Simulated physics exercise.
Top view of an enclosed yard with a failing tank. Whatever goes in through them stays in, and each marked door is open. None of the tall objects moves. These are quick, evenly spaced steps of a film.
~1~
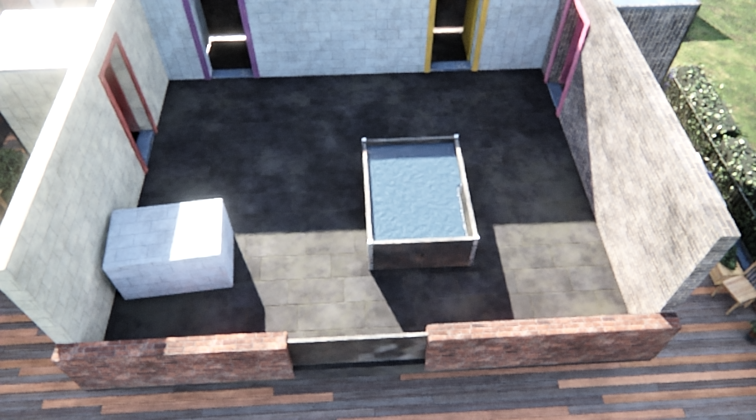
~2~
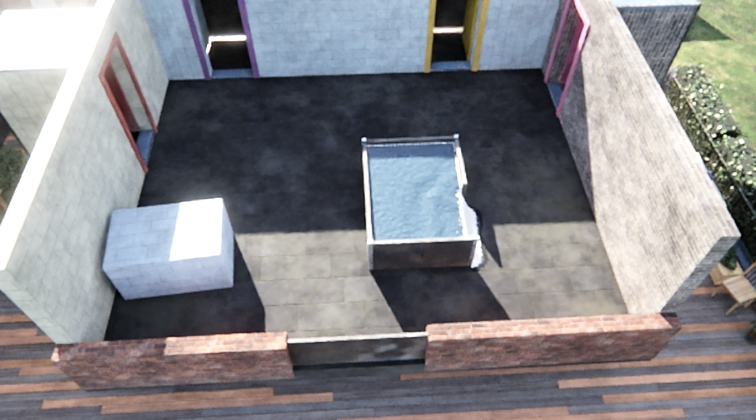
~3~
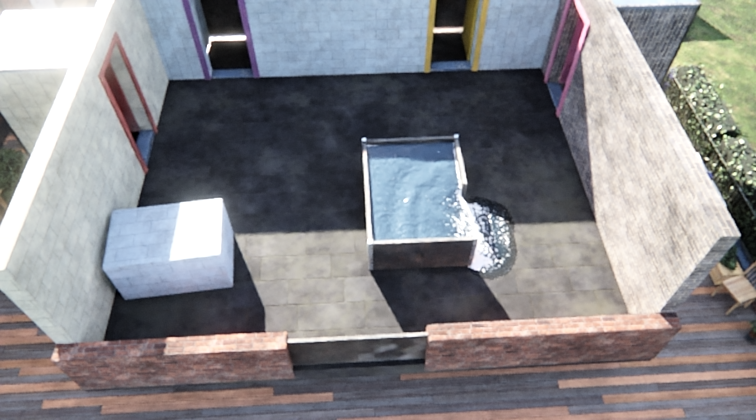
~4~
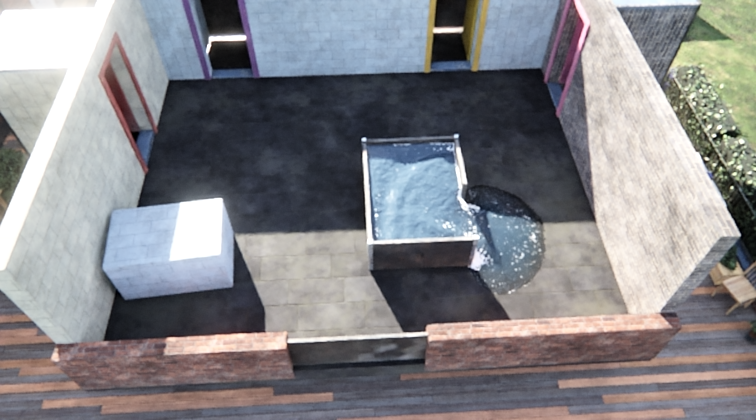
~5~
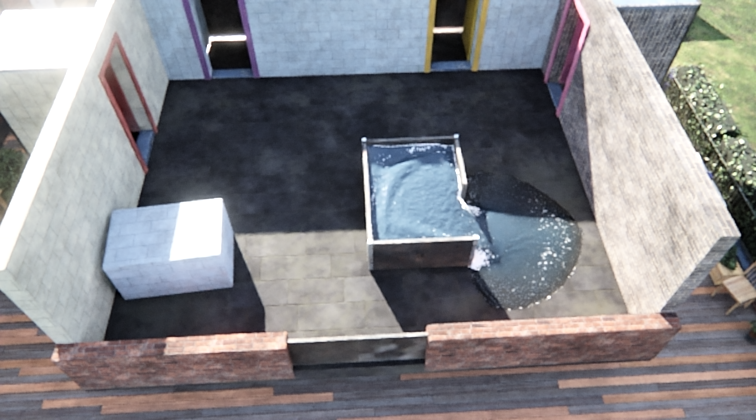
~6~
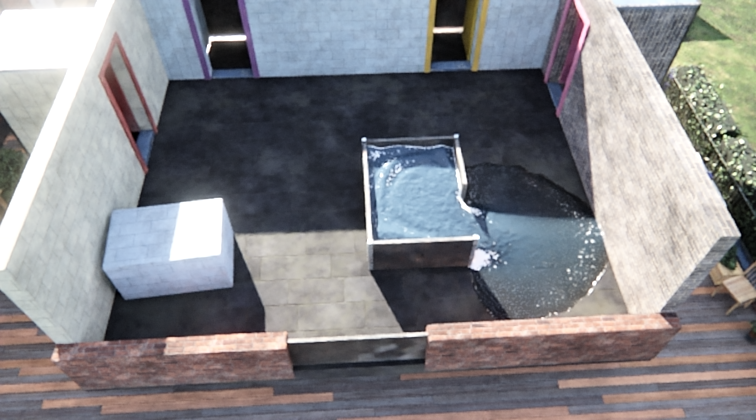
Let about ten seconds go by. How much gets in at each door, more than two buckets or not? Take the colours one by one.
The yellow door gets two buckets or less; the pink door gets more than two; the red door gets two buckets or less; the purple door gets two buckets or less.
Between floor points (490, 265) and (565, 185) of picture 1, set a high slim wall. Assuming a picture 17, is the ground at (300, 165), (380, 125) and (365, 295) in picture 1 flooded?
Point by point: First not reached, second not reached, third not reached.
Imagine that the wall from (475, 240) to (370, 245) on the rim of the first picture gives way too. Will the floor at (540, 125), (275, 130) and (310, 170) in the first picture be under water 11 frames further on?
Spot one ends up untouched by the spill, spot two untouched by the spill, spot three untouched by the spill.
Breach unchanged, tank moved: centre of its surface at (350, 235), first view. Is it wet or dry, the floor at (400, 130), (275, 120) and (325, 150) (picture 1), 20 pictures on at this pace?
In that order: Free of water, clear, not flooded.
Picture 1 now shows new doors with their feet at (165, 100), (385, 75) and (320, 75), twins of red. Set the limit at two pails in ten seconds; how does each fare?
In order: Falls short, falls short, falls short.
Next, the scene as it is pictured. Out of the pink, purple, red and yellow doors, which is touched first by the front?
It's the pink door.
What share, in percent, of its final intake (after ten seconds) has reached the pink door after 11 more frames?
Roughly 0 percent.
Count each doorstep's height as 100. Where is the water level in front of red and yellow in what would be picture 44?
I'd put it at close to 0 and 110 per cent.
A moment on, water covers 15 % of the floor; the yellow door not reached, the pink door not reached, the red door not reached, the purple door not reached.
Next, water covers 20 % of the floor; the yellow door not reached, the pink door wet at the sill, nothing in, the red door not reached, the purple door not reached.
Then, water covers 35 % of the floor; the yellow door wet at the sill, nothing in, the pink door wet at the sill, nothing in, the red door not reached, the purple door not reached.
Later, water covers 65 % of the floor; the yellow door under two buckets in, the pink door under two buckets in, the red door not reached, the purple door not reached.
In the end, water covers 95 % of the floor; the yellow door under two buckets in, the pink door over two buckets in, the red door wet at the sill, nothing in, the purple door wet at the sill, nothing in.
